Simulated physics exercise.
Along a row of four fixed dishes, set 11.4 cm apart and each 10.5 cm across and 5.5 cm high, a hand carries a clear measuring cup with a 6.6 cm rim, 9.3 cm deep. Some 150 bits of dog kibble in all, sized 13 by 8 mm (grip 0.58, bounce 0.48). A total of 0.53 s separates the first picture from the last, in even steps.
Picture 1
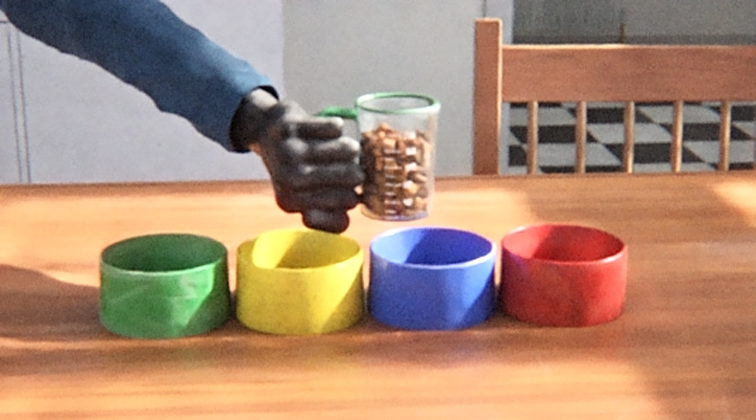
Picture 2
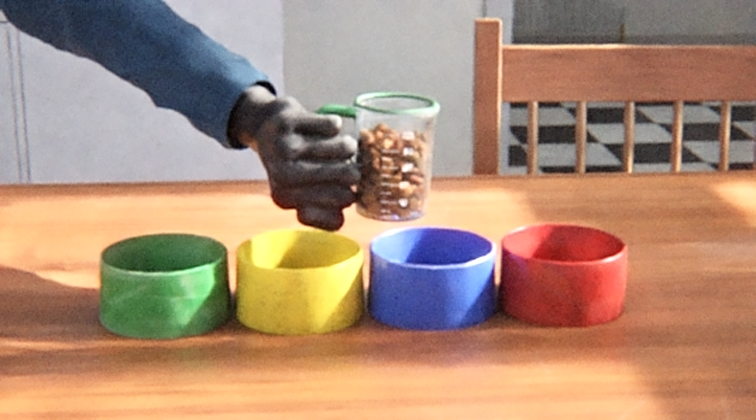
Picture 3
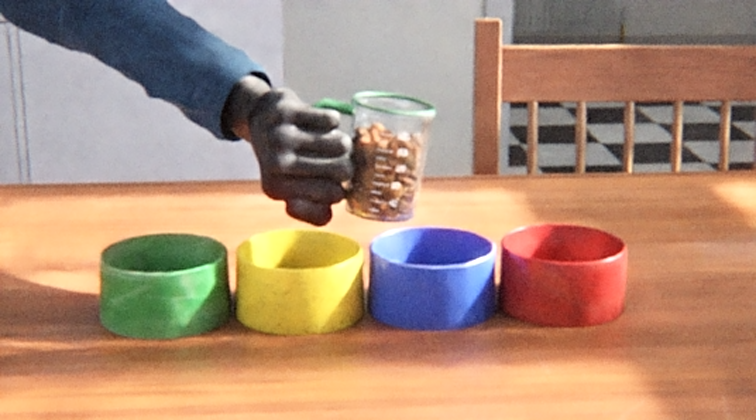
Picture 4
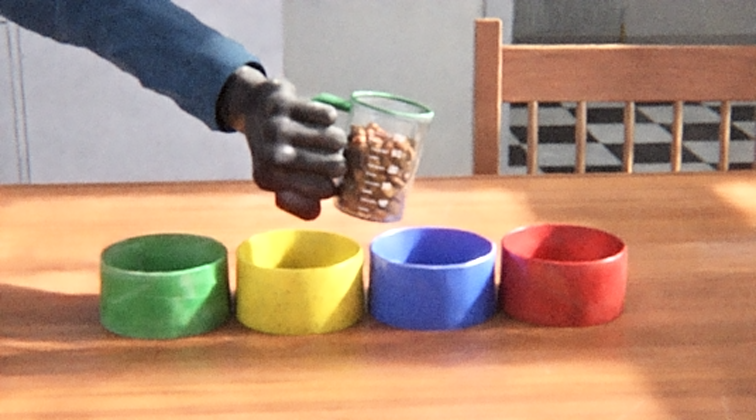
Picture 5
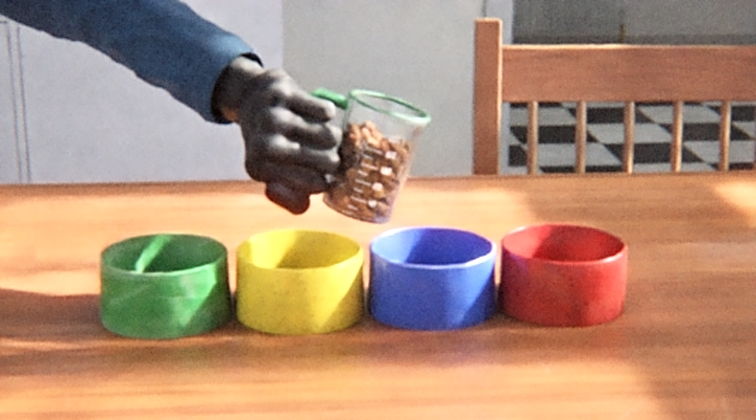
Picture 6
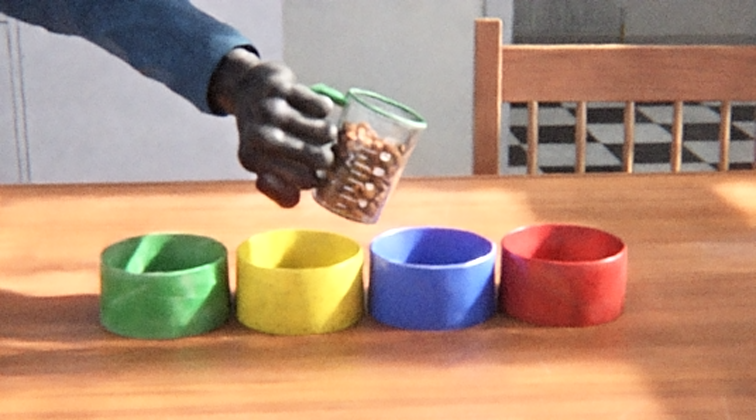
The clip shows a dark hand holding a clear, green-rimmed cup of small brown pieces above a row of green, yellow, blue and red dishes on a wooden table, gradually tilting it rightward while shifting slightly left.
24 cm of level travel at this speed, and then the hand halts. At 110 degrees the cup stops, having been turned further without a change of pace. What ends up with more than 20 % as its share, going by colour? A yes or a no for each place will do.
Red - no; blue - no; green - no; yellow - yes; counter - no.
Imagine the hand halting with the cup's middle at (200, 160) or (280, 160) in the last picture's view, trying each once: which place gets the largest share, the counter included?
First try: Yellow; second try: Yellow.
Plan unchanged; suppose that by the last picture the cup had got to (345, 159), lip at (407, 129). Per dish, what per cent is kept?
Red 0; blue 0; green 40; yellow 40.
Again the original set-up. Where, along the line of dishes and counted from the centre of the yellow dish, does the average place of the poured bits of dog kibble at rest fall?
Near 2 cm, shifted toward decreasing x.
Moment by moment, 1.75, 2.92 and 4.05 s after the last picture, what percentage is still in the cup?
Going in order, it reads 90, then 15, and finally 5 per cent.
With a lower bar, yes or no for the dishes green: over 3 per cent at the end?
For green, correct.
Then, 1.75 s after the last picture, tilt 107 degrees; cup holds 90 %, yellow 10 %.
Then, 2.92 s after the last picture, tilt 110 degrees; cup holds 15 %, yellow 85 %.
Then, 4.05 s after the last picture, tilt 110 degrees; cup holds 5 %, green 5 %, yellow 85 %.
In the end, red 0 %, blue 0 %, green 10 %, yellow 85 %, counter 0 %, cup 5 %.
